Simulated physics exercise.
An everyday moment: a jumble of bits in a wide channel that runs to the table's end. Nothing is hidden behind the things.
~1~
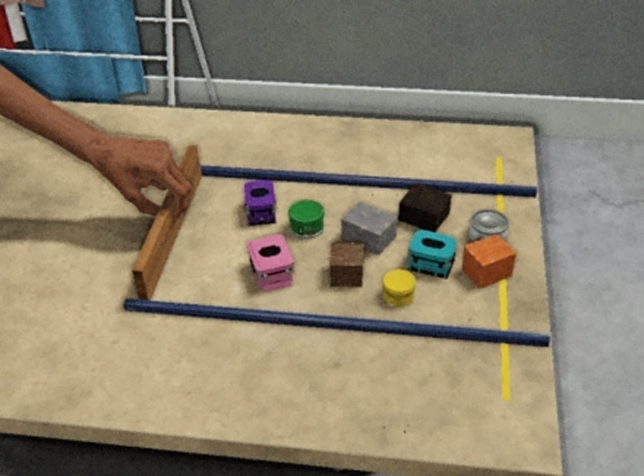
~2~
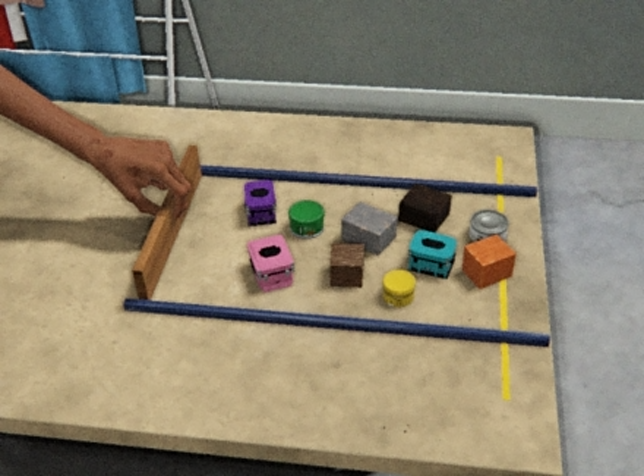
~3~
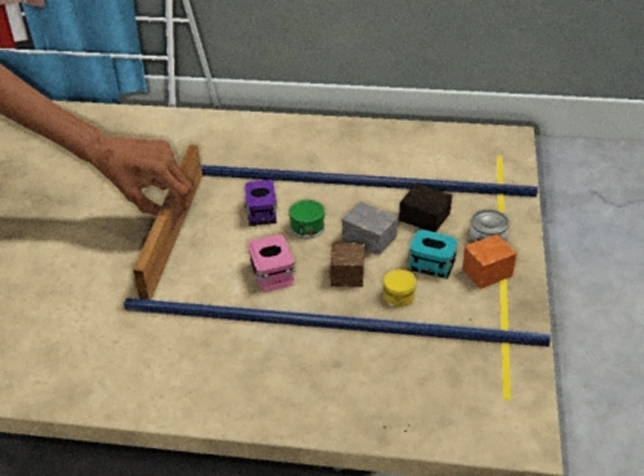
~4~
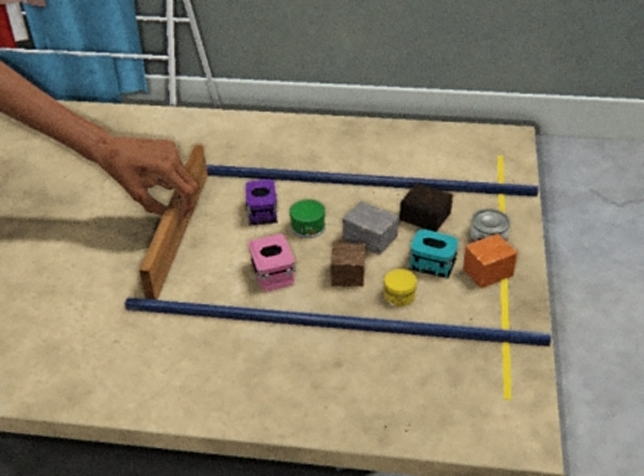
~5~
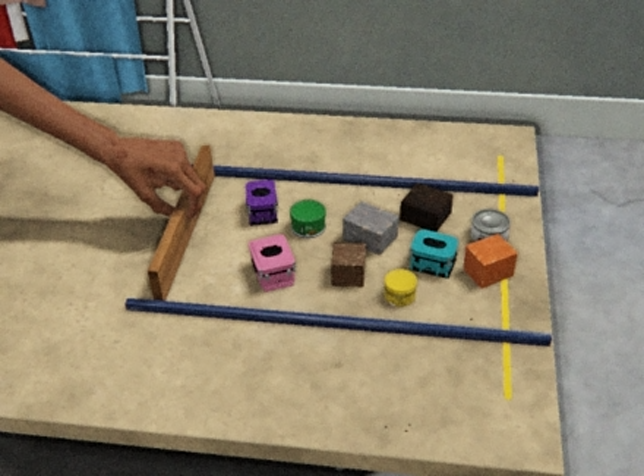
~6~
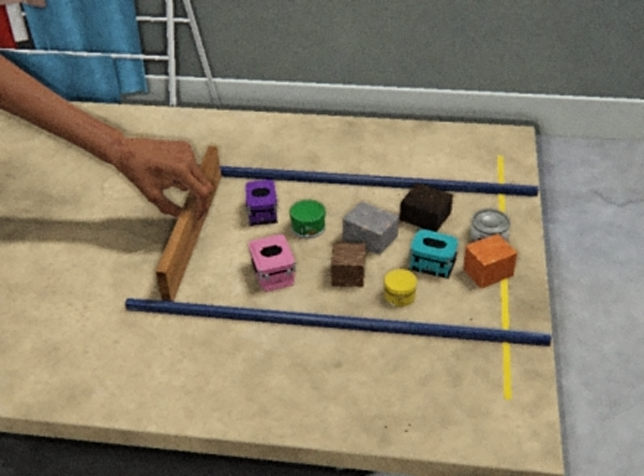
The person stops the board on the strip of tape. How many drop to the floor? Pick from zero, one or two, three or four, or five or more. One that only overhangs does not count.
The number that fall off is five or more.
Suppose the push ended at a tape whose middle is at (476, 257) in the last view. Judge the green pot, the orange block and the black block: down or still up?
The green pot is kept, the orange block comes down, the black block does not fall.
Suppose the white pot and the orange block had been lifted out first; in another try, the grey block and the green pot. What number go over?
The counts: 4 and 4.
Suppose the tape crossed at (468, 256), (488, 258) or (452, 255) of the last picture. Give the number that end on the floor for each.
Down on the floor: 3, 3 and 1.
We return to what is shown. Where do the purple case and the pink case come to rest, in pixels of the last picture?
Near (519, 221) and (525, 286).
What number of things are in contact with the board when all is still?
It touches 4.
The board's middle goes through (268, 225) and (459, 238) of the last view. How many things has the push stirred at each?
3 and 10.
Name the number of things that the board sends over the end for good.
Exactly 6.
Soon after, none off yet; white pot at rest near (490, 228); orange block at rest near (490, 261); turquoise case at rest near (434, 253).
Then, none off yet; white pot at rest near (490, 228); orange block moved about its own width near (517, 275); turquoise case moved about its own width near (483, 274).
At rest, the number that fall off is five or more; fallen, green pot, brown block, yellow tub, turquoise case, orange block and white pot.
